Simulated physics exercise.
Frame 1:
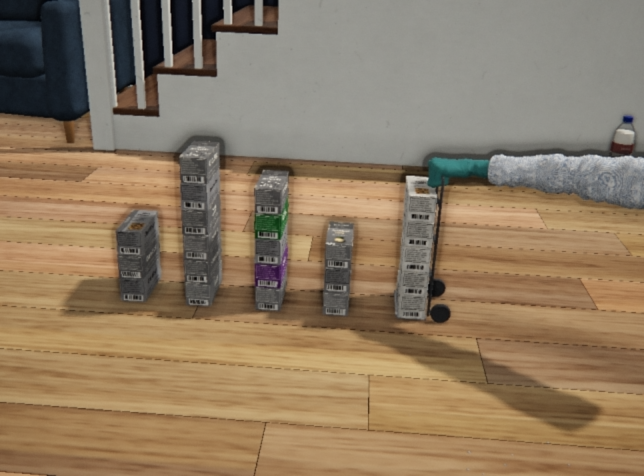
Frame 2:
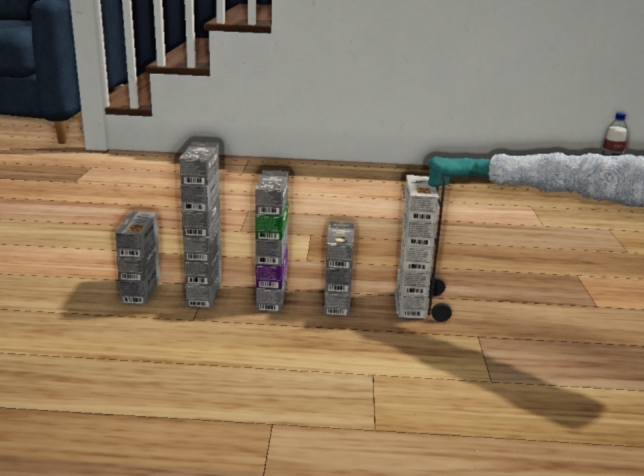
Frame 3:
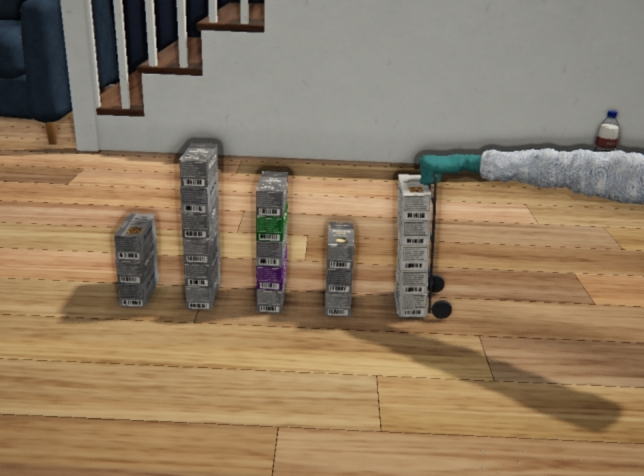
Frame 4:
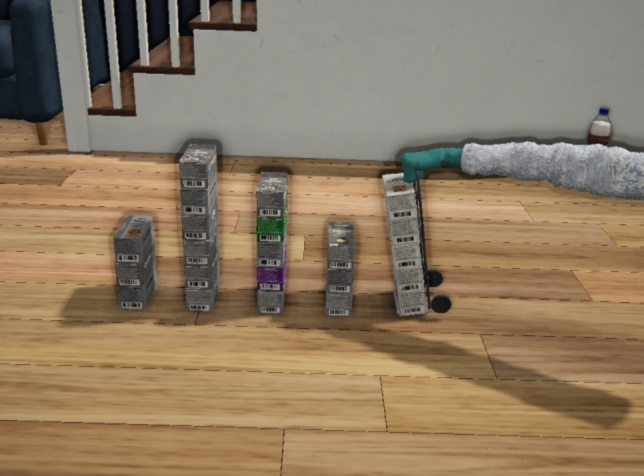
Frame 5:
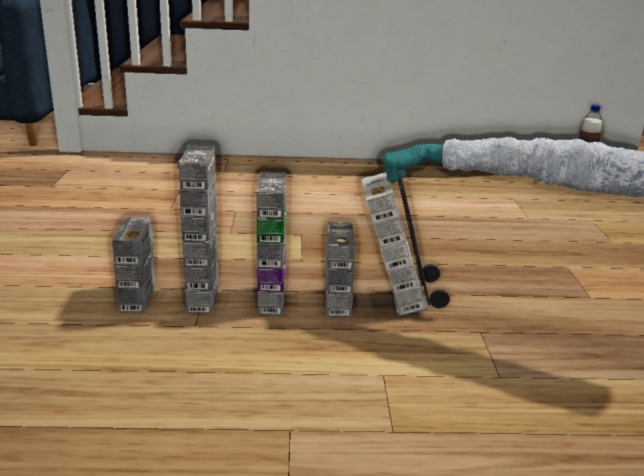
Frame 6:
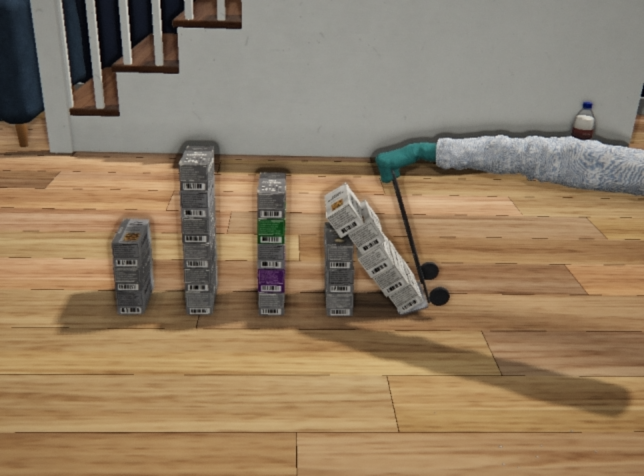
An arm in a fuzzy pale sleeve and teal glove reaches in from the right over a wooden floor, seen from slightly above, with stairs and a wall behind. It grips a small hand truck holding a pale stack, right of four grey stacks in a row, one with green and purple pieces. As the camera drifts slightly, the hand tilts the truck leftward, and the pale stack leans and bends over its neighbour.
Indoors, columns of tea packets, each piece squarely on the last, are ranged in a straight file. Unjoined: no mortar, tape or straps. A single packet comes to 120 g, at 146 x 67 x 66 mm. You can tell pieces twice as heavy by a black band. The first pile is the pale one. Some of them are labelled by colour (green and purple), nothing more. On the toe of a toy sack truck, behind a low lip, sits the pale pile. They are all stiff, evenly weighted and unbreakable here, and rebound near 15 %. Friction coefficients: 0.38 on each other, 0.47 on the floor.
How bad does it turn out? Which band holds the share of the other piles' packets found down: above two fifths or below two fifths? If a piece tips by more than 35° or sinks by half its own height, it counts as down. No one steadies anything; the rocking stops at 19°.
Above two fifths.
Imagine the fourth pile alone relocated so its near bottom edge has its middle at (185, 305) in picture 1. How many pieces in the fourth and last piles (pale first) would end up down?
Fourth 6, last 3.
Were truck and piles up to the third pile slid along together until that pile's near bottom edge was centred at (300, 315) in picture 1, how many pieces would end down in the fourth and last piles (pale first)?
Pile by pile, fourth 6 and last 3.
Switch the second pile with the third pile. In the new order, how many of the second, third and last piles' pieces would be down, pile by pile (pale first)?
Down per pile: Second 5, third 3, last 3.
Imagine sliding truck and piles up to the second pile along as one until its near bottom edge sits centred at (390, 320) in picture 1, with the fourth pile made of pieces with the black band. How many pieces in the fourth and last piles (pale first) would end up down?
Pile by pile, that gives fourth 0 and last 0.
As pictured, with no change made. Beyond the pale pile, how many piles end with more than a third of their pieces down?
That comes to 4.
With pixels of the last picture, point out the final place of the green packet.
Roughly (170, 265).
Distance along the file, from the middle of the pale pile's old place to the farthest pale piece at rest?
I'd put it at close to 50 cm.
Then, 0.24 s after the last picture, 5 of the pale pile down; none of the 17 other packets down, 6 disturbed; green packet shifted 21 mm.
Then, 0.64 s after the last picture, 5 of the pale pile down; 3 of the 17 other packets down; purple packet leaning 25°; green packet leaning 18°.
Then, 0.96 s after the last picture, 5 of the pale pile down; 12 of the 17 other packets down; purple packet leaning 53°, 45 mm lower; green packet leaning 41°, 9 cm lower.
Then, 1.20 s after the last picture, 5 of the pale pile down; 17 of the 17 other packets down; purple packet leaning 55°, 53 mm lower; green packet leaning 49°, 12 cm lower.
At rest, 5 of the pale pile down; 17 of the 17 other packets down; purple packet leaning 52°, 52 mm lower; green packet leaning 46°, 13 cm lower. That is 100 per cent. As the last picture would show them, middles, purple packet near (223, 285), green packet near (170, 265).
